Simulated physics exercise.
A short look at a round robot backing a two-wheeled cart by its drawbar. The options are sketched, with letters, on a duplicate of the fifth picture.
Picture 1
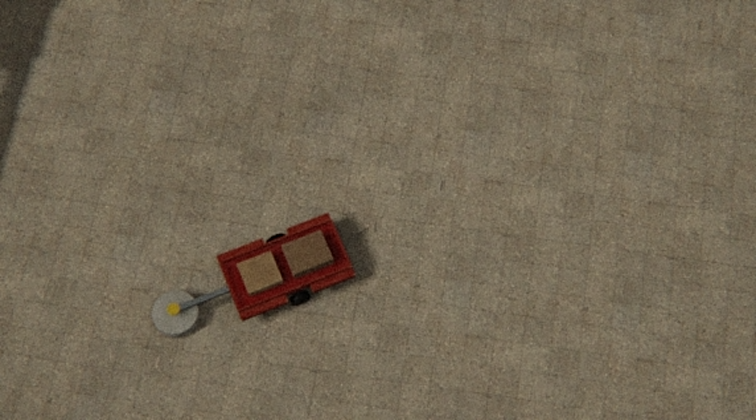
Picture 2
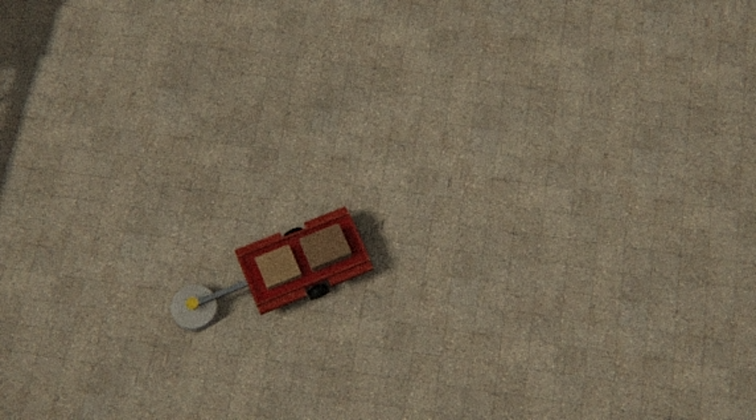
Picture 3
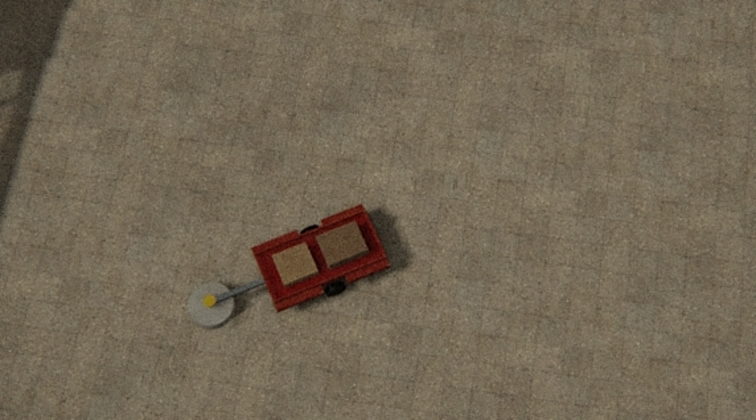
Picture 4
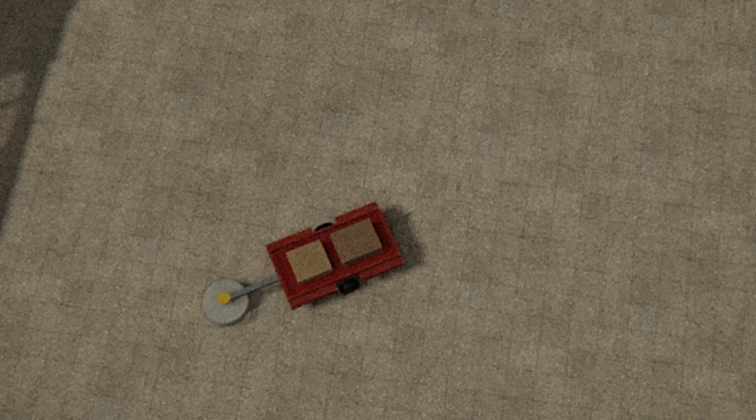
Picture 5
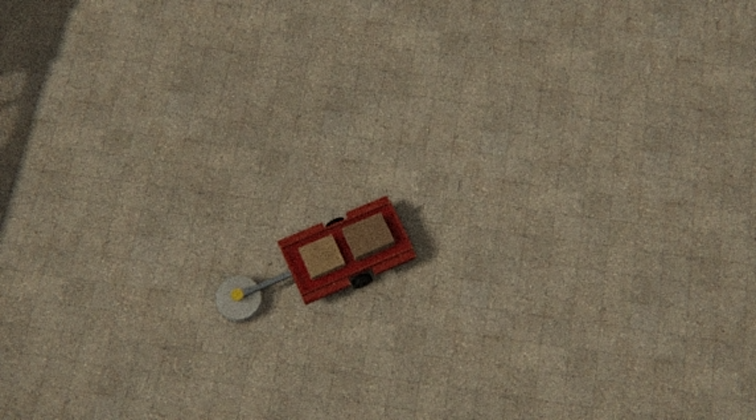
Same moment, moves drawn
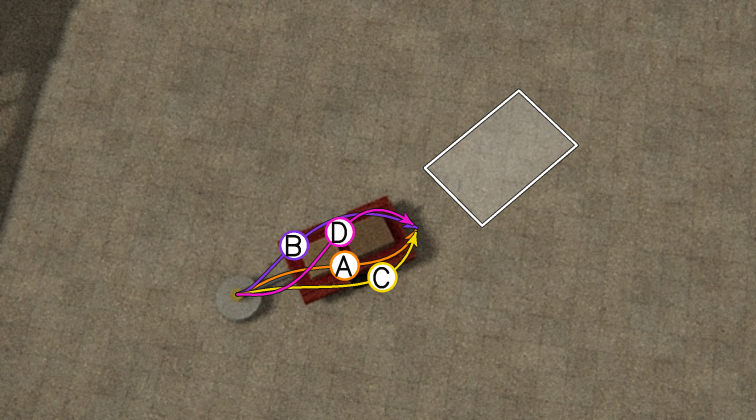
On a tiled stone floor, a round grey robot slowly backing a two-wheeled red cart carrying two boxes rightward and slightly upward.
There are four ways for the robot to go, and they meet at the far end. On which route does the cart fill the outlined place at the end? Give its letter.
Route A.
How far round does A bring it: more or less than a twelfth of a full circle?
Less.
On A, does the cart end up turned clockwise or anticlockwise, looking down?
On that route, anticlockwise.
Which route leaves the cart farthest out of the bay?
The widest miss is B.
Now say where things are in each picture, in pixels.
The first picture shows robot (175, 313); red cart (286, 265).
The second picture shows robot (194, 307); red cart (304, 259).
The third picture shows robot (211, 305); red cart (320, 256).
The fourth picture shows robot (226, 302); red cart (334, 254).
The fifth picture shows robot (239, 298); red cart (347, 249).
On the marked copy, A from (237, 294) via (336, 266) to (416, 230); B from (237, 294) via (314, 230) to (417, 228); C from (237, 294) via (341, 286) to (416, 233); D from (237, 294) via (324, 251) to (413, 224); the bay at (501, 157).
Taking A. A third of the way, robot (303, 274), cart (409, 223).
Two thirds of the way, robot (374, 266), cart (462, 192).
When it is over, robot (417, 232), cart (501, 156); the cart stands in the bay.
As for the rest, B leaves the cart at (534, 234), out of the bay; C leaves the cart at (461, 131), out of the bay; D leaves the cart at (519, 178), out of the bay.
